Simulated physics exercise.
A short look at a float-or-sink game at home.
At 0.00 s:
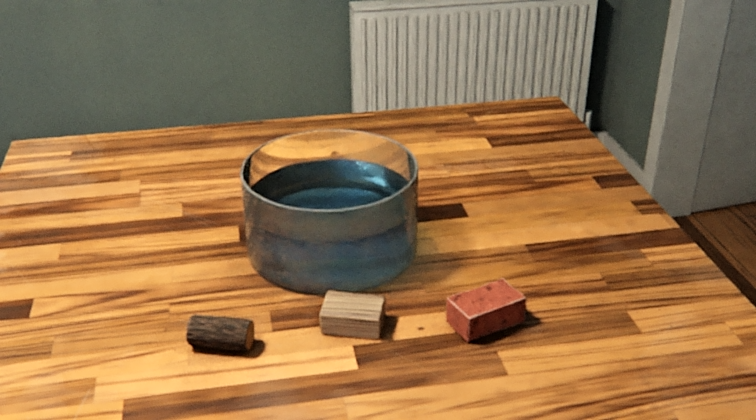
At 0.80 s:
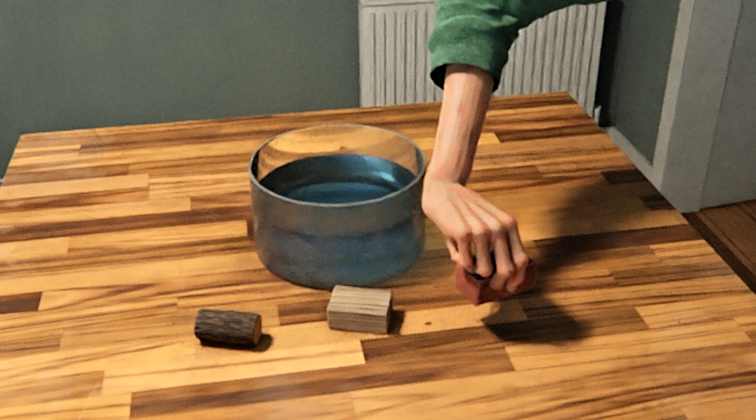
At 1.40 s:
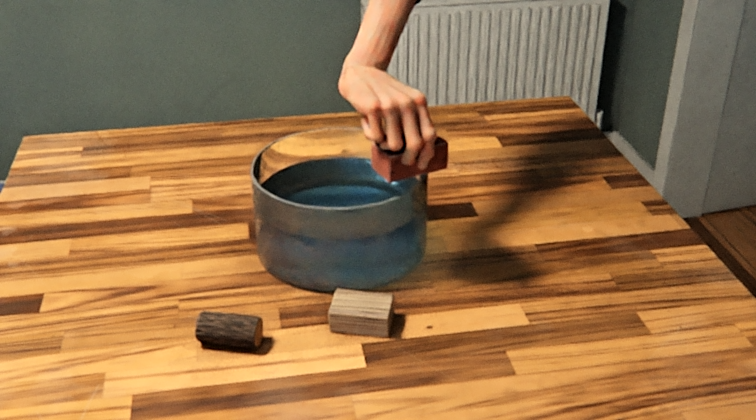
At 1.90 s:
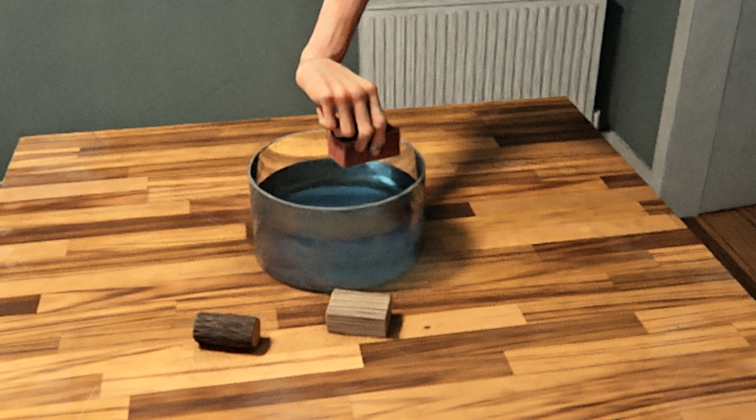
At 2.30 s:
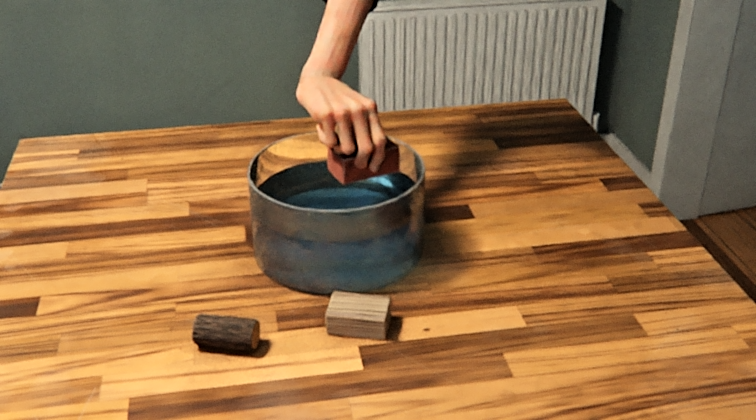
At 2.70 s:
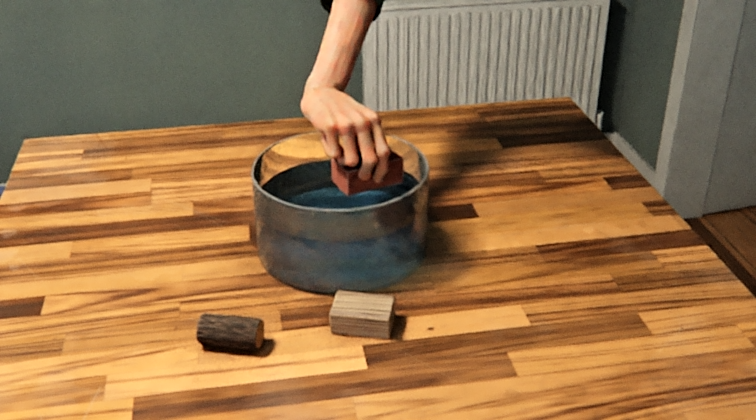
A hand picked up the reddish brick piece from the right end of a row of three small objects, carried it left over a big bowl of water, and lowered it to just above the surface.
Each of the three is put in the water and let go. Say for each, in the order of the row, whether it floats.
From the left: It floats, it floats, it sinks.
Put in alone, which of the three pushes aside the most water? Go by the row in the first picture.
That is the right object.
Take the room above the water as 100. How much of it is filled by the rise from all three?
Near 16 in a hundred.
By 4.0 s, the piece of brick sinks.
By 8.0 s, the wooden block rides on the surface.
By 12.0 s, the piece of branch rides on the surface; afloat, piece of branch and wooden block.
